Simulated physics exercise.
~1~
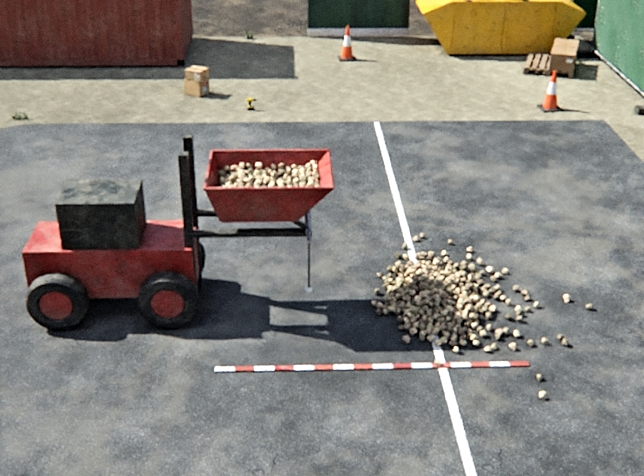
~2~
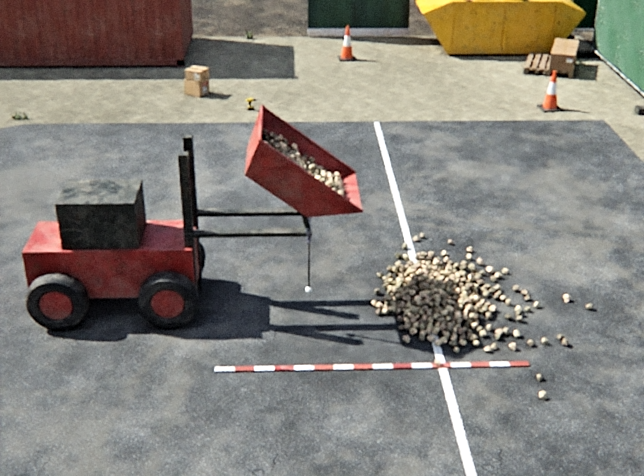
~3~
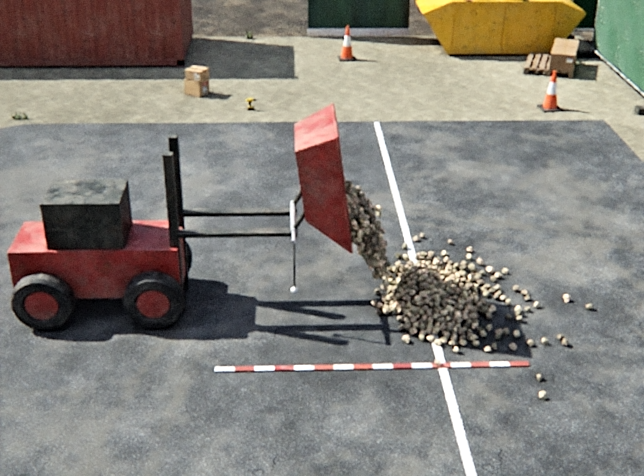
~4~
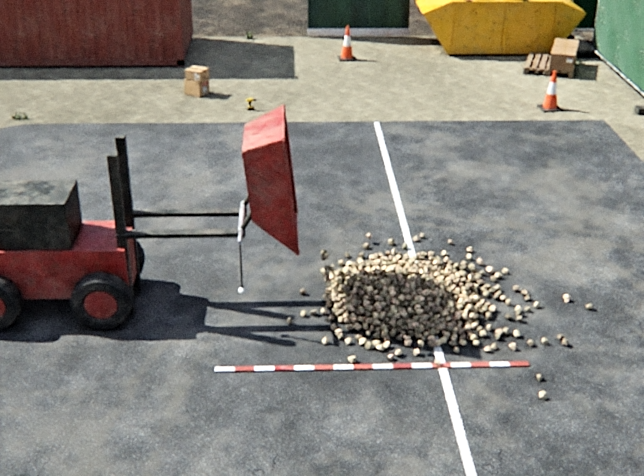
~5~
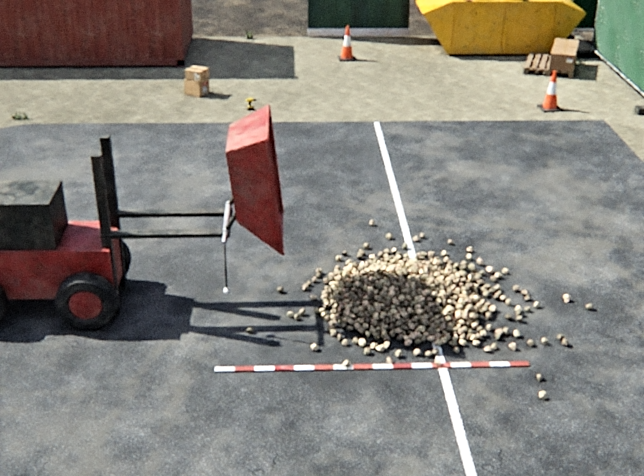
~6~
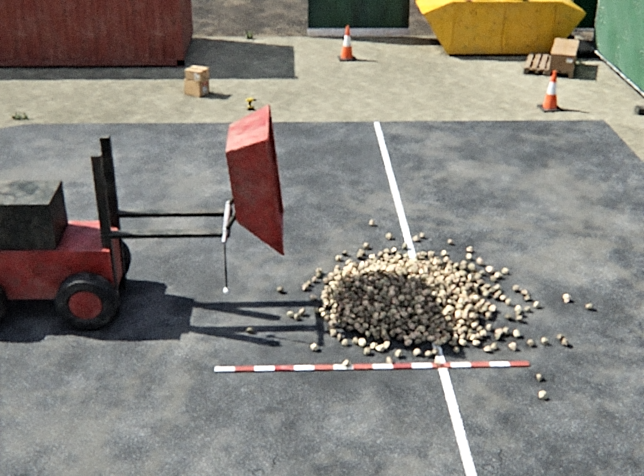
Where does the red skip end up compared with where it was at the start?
It ends up slightly farther to the left than where it was at the start, still held up in front of the forklift.
